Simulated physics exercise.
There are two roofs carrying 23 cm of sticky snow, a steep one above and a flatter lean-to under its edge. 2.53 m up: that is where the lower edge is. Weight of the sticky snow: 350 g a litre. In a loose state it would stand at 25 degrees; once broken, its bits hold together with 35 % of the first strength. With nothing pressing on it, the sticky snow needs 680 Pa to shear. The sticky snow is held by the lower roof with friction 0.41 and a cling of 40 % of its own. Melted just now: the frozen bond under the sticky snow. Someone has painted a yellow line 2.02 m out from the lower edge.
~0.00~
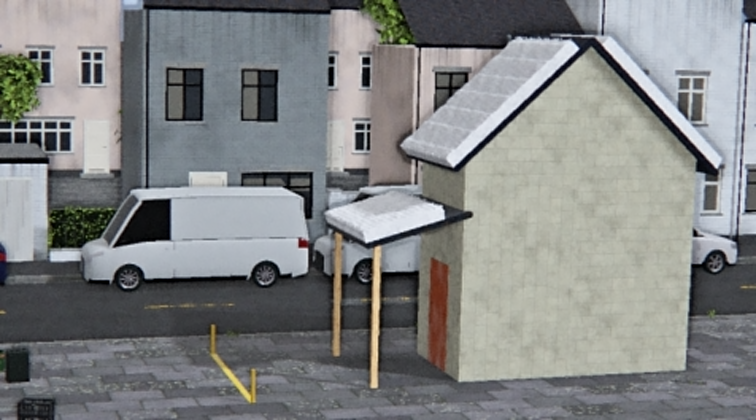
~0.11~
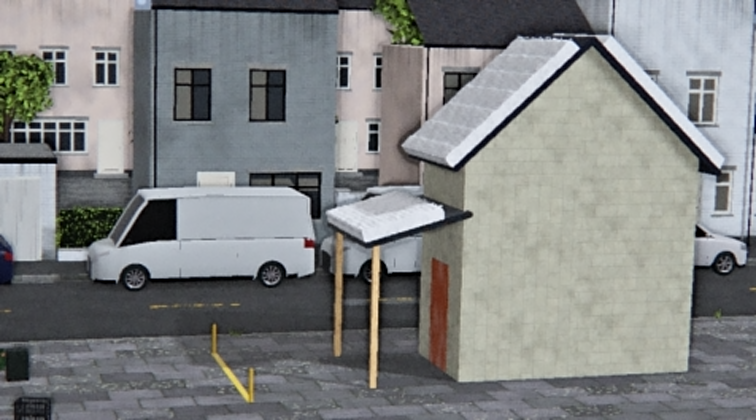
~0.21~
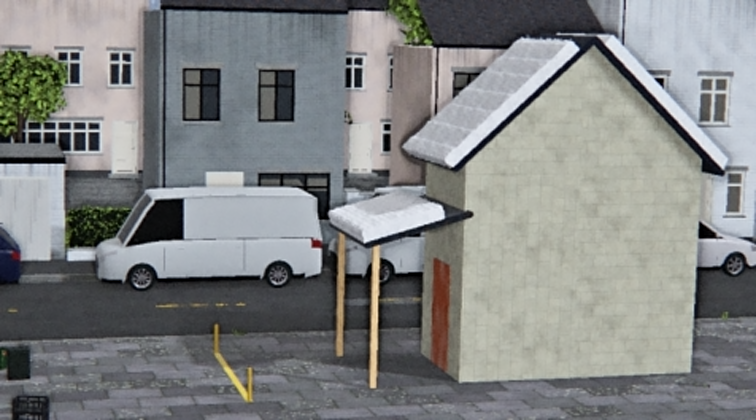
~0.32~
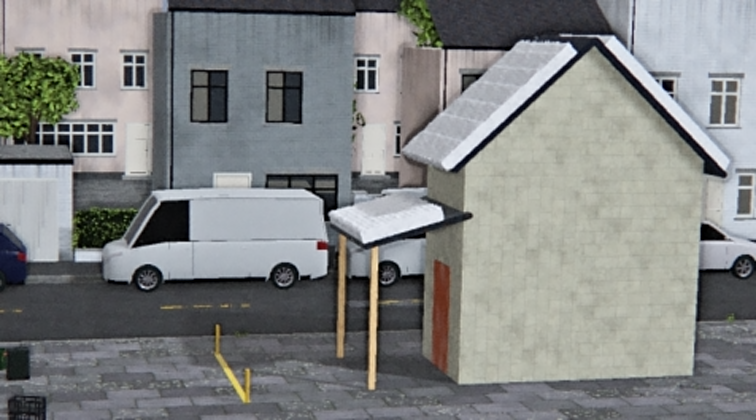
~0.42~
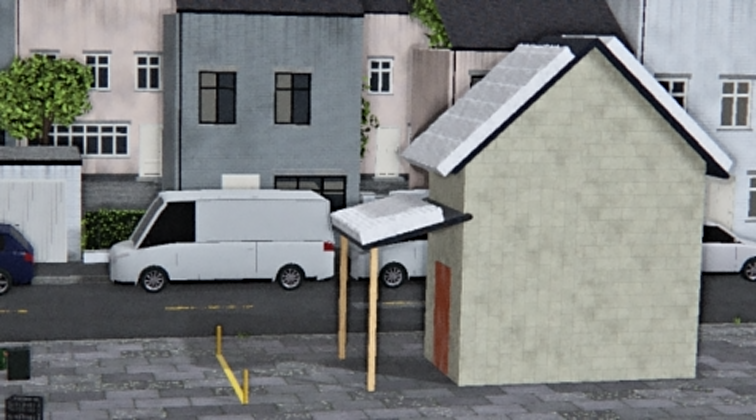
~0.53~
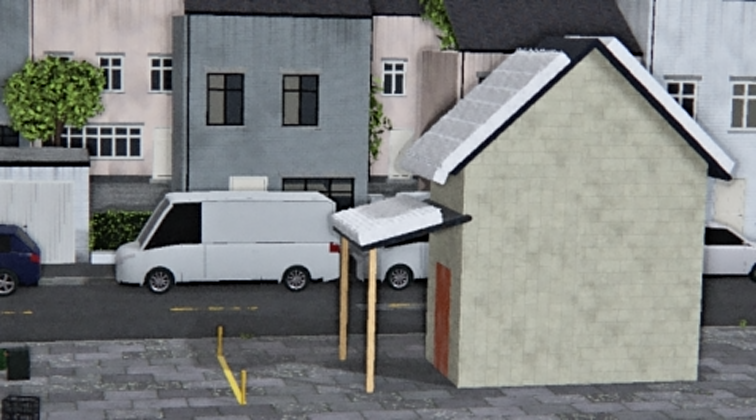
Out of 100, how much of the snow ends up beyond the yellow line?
Roughly 2 out of 100.
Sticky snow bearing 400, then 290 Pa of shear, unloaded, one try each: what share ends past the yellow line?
Roughly 20 % followed by roughly 25 %.
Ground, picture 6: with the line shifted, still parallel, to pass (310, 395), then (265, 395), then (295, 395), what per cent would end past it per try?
Roughly 25 %, then 8 %, then 18 %.
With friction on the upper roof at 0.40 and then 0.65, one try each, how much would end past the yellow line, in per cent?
First some 12 %, after that some 0 %.
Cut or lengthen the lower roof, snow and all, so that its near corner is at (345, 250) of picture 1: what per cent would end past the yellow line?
About 0 per cent.
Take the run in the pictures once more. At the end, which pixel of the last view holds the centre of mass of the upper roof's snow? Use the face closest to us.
Estimated pixel: (350, 295).
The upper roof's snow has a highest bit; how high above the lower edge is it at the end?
The snow's top stands about 0.8 m above the lower edge.
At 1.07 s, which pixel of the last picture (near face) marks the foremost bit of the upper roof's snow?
Around pixel (404, 215).
After 1.07 s, none is below the lower edge and 0 % is past the line.
After 1.71 s, none is below the lower edge and 0 % is past the line.
After 2.36 s, 26 % is below the lower edge and 0 % is past the line.
After 3.00 s, 46 % is below the lower edge and 2 % is past the line.
After 3.70 s, 46 % is below the lower edge and 2 % is past the line.
